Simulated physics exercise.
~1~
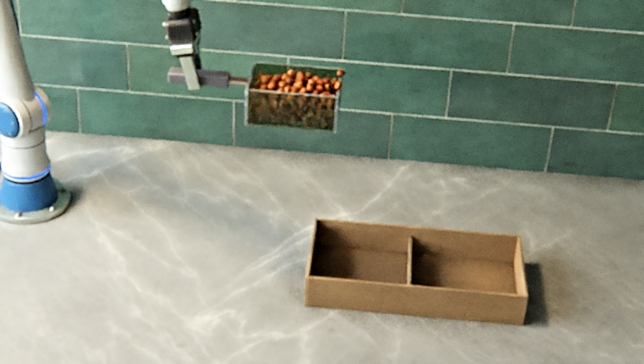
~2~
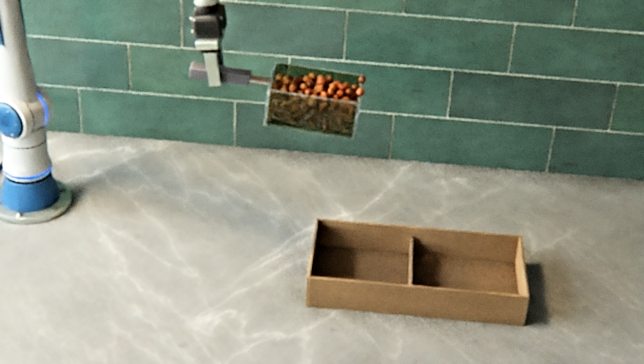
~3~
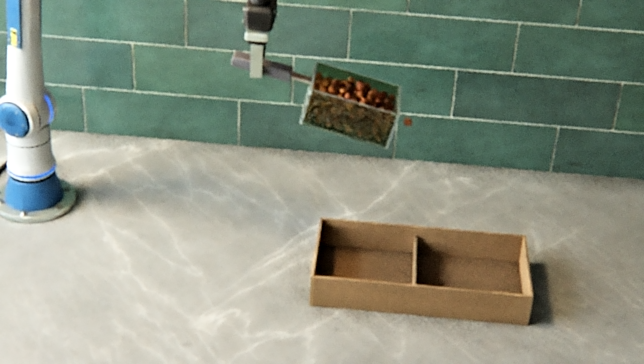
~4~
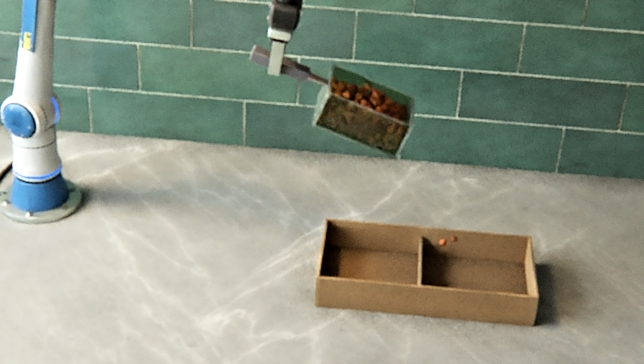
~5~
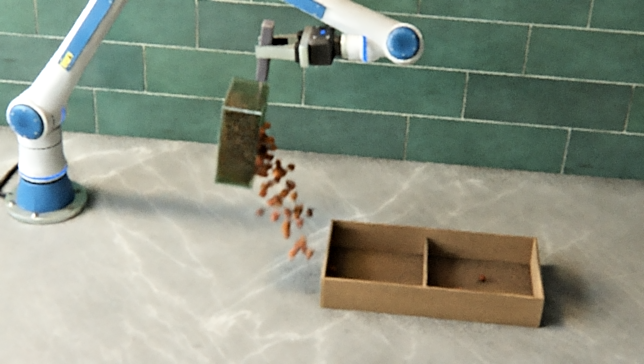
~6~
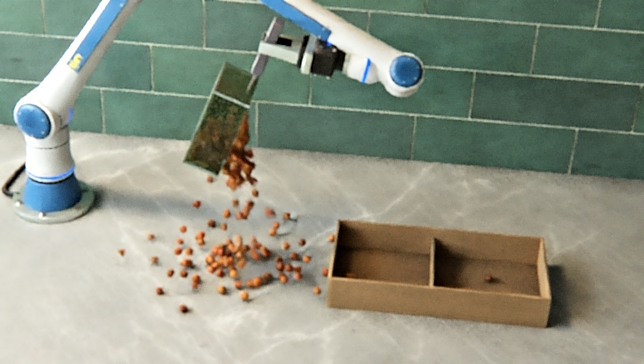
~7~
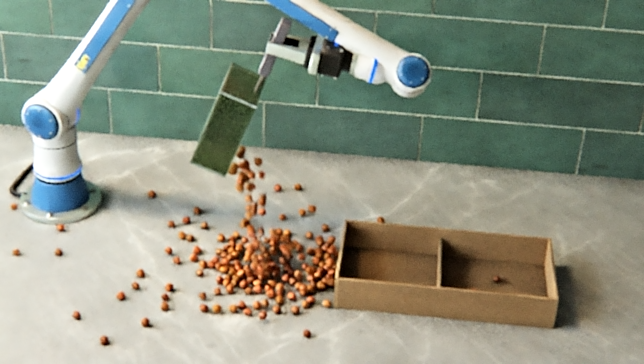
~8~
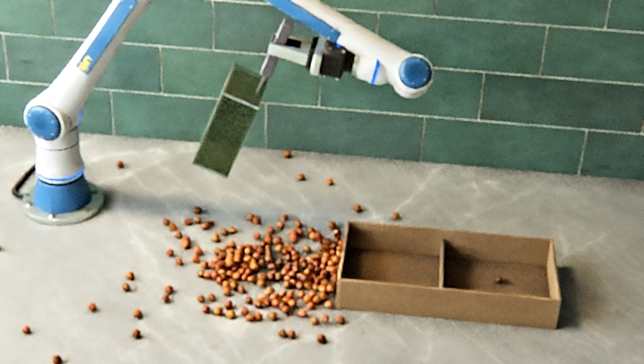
In this clip, a robot arm moves a clear box of hazelnuts rightward, then swings it back left while tipping it steeply. Nearly all the nuts pour onto the table and scatter beside a divided crate, which stays almost empty as the emptied box hangs tilted.
